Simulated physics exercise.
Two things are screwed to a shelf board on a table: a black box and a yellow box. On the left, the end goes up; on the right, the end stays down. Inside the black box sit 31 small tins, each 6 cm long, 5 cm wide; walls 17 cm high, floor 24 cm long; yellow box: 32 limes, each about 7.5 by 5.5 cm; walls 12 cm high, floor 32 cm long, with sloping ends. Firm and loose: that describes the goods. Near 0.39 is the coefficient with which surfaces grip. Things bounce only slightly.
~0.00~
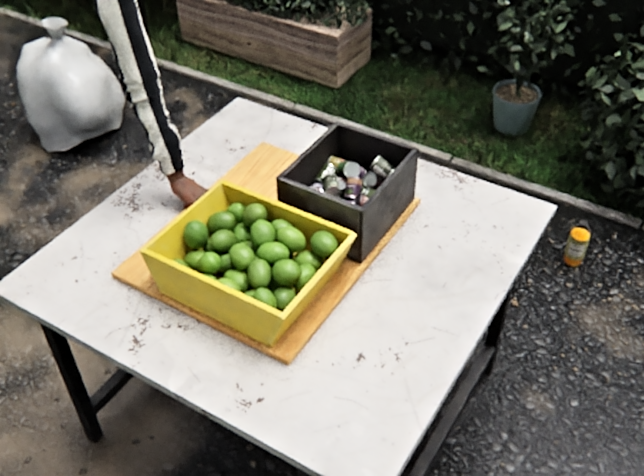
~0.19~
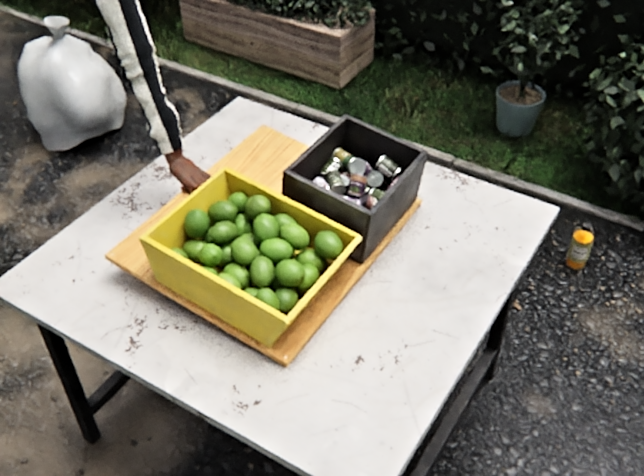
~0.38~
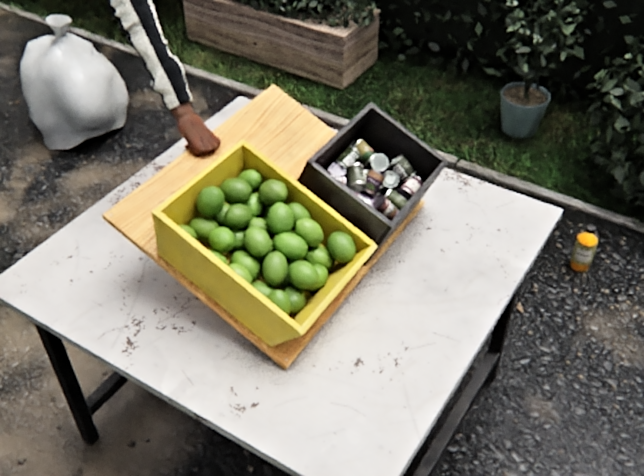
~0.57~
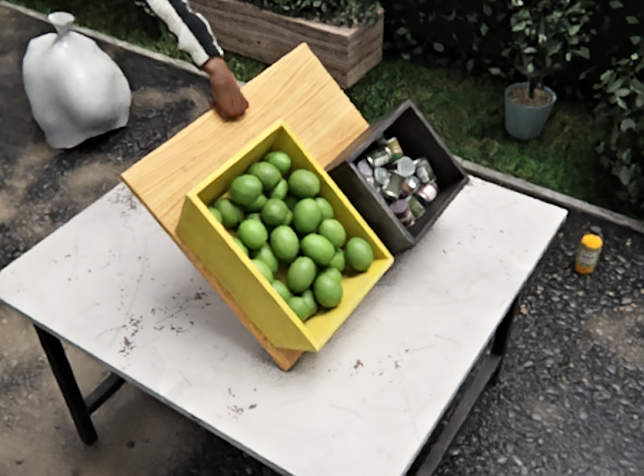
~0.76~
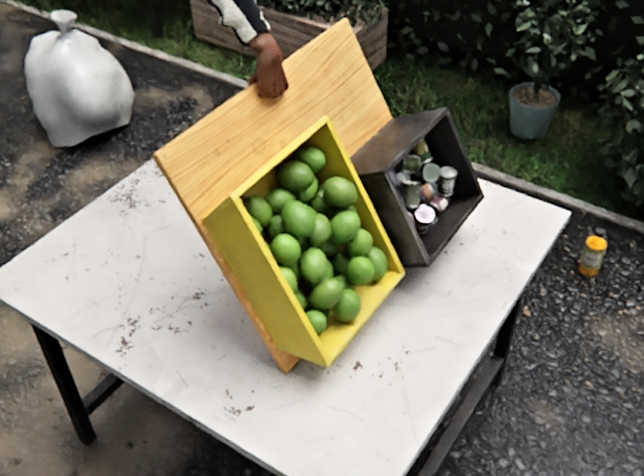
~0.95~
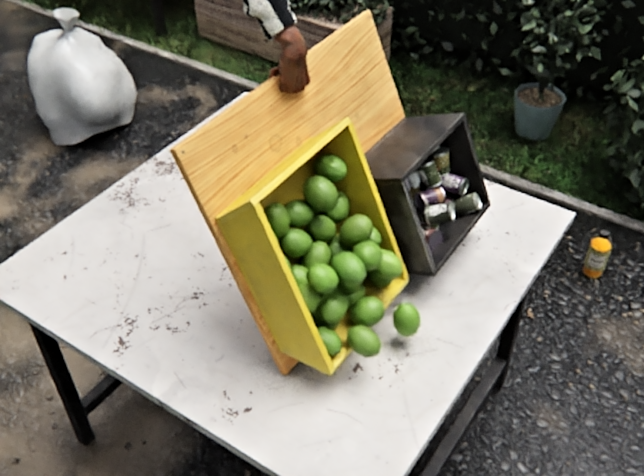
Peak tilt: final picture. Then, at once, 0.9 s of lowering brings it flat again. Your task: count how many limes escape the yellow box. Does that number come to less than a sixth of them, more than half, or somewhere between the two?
Somewhere between a sixth and a half.
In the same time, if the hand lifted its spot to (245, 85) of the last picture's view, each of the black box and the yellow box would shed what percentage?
In that case black box sheds 0 percent of its load and yellow box sheds 0 percent.
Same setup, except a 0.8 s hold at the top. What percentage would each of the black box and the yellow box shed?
That would cost black box 10 per cent of its load and yellow box 50 per cent.
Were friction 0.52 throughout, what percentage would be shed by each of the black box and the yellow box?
Black box 0, yellow box 30 per cent.
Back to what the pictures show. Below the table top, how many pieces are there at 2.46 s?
Estimated number of pieces: About 6.
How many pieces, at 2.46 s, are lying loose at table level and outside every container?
Roughly 5 of them.
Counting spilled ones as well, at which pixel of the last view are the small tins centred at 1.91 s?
Roughly (366, 209).
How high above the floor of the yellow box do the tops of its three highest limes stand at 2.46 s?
Roughly 13 cm.
After 1.19 s, tilt 54°; 0 of 31 out of the black box and 9 of 32 out of the yellow box.
After 1.49 s, tilt 23°; 0 of 31 out of the black box and 11 of 32 out of the yellow box.
After 1.91 s, tilt 0°; 0 of 31 out of the black box and 11 of 32 out of the yellow box.
When it is over (at 2.46 s), 0 of 31 out of the black box and 11 of 32 out of the yellow box. Asked share, 11 of 32, 34 per cent.
